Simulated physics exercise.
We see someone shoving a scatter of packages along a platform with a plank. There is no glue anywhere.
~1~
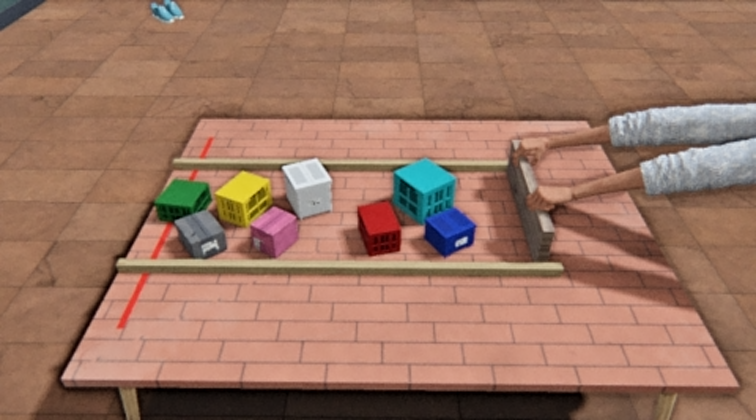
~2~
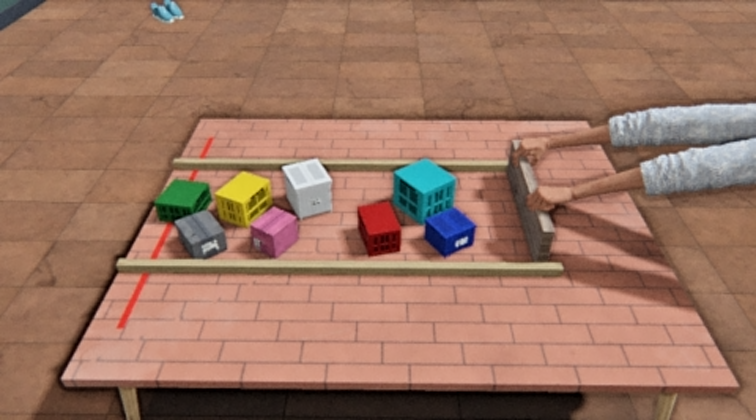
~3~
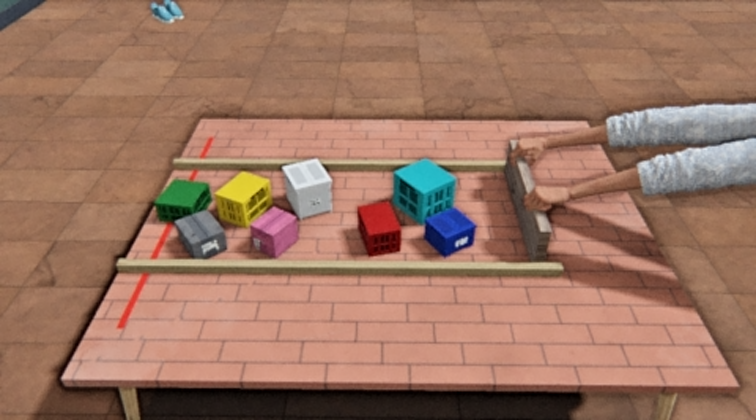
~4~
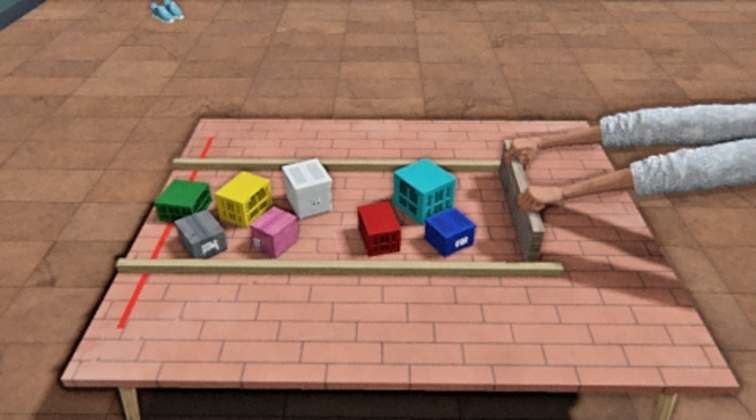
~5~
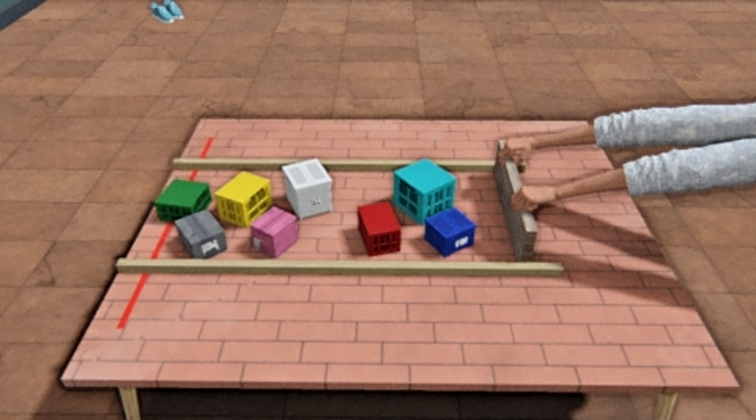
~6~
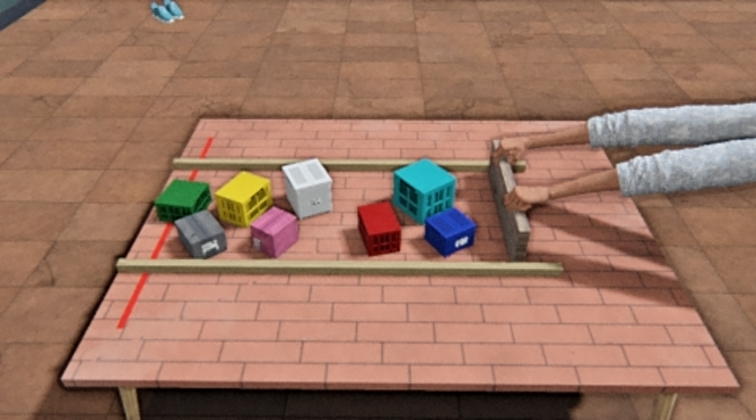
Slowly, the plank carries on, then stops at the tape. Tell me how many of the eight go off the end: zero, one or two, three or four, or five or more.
The answer is five or more.
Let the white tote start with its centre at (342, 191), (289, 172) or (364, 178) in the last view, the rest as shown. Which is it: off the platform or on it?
In that order, it slips off; slips off; stays put.
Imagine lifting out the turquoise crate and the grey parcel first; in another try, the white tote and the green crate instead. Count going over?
4 in the first case, 4 in the second.
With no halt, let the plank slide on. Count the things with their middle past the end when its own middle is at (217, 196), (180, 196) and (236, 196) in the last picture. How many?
Respectively, 4, 6 and 3.
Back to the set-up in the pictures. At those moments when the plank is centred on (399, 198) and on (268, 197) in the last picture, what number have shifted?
Tally: First 3; then 8.
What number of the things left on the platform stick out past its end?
Number: 2.
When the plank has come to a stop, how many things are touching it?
2.
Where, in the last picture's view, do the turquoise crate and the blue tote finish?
Final spots - turquoise crate (160, 181), blue tote (145, 223).
Early on, none off yet; green crate at rest near (184, 202); grey parcel at rest near (201, 236); yellow crate at rest near (245, 199).
Finally, the number that fall off is five or more; lost, red crate, white tote, pink parcel, yellow crate, grey parcel and green crate.
